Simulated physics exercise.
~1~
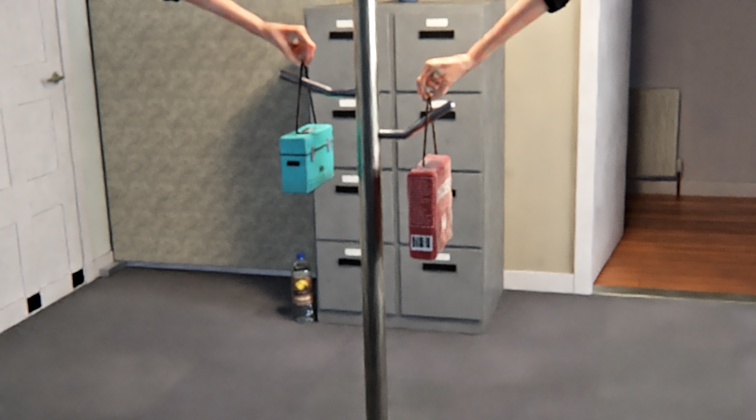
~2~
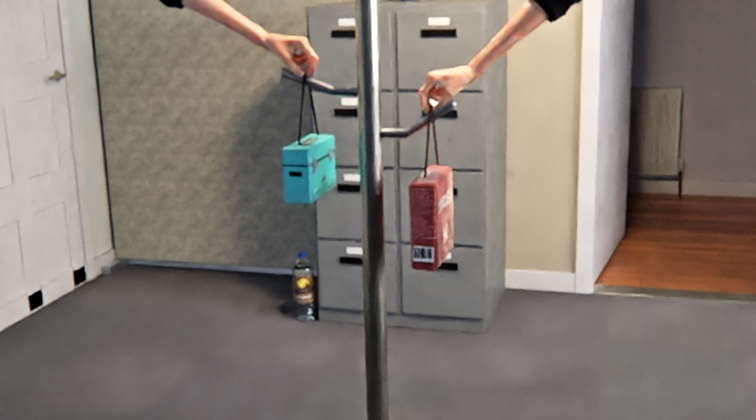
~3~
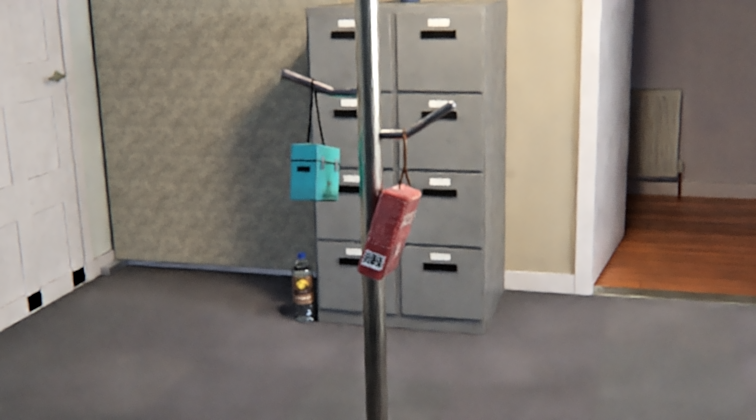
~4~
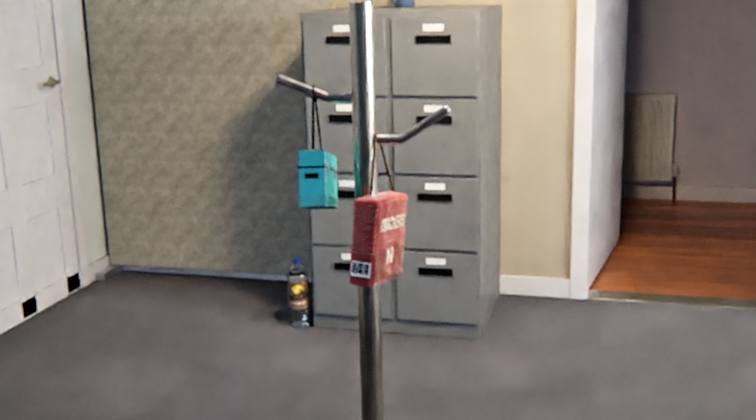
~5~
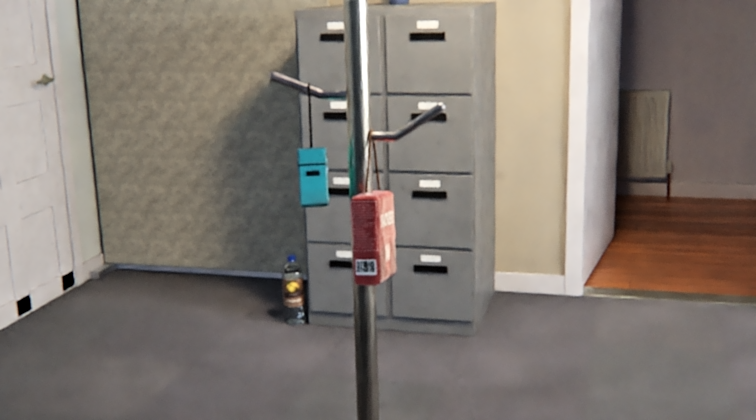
To begin with, two hands reach in from above, holding a turquoise case and a red bag by thin loops beside the two pegs of a metal post, with grey filing cabinets behind. The hands lower both items slightly, bringing the loops down around the pegs. Then the hands let go and withdraw, and the red bag swings left toward the post while the turquoise case shifts a little to the right. Both turn as they hang, the red bag coming in front of the post. At the end, each still hangs from its own peg.
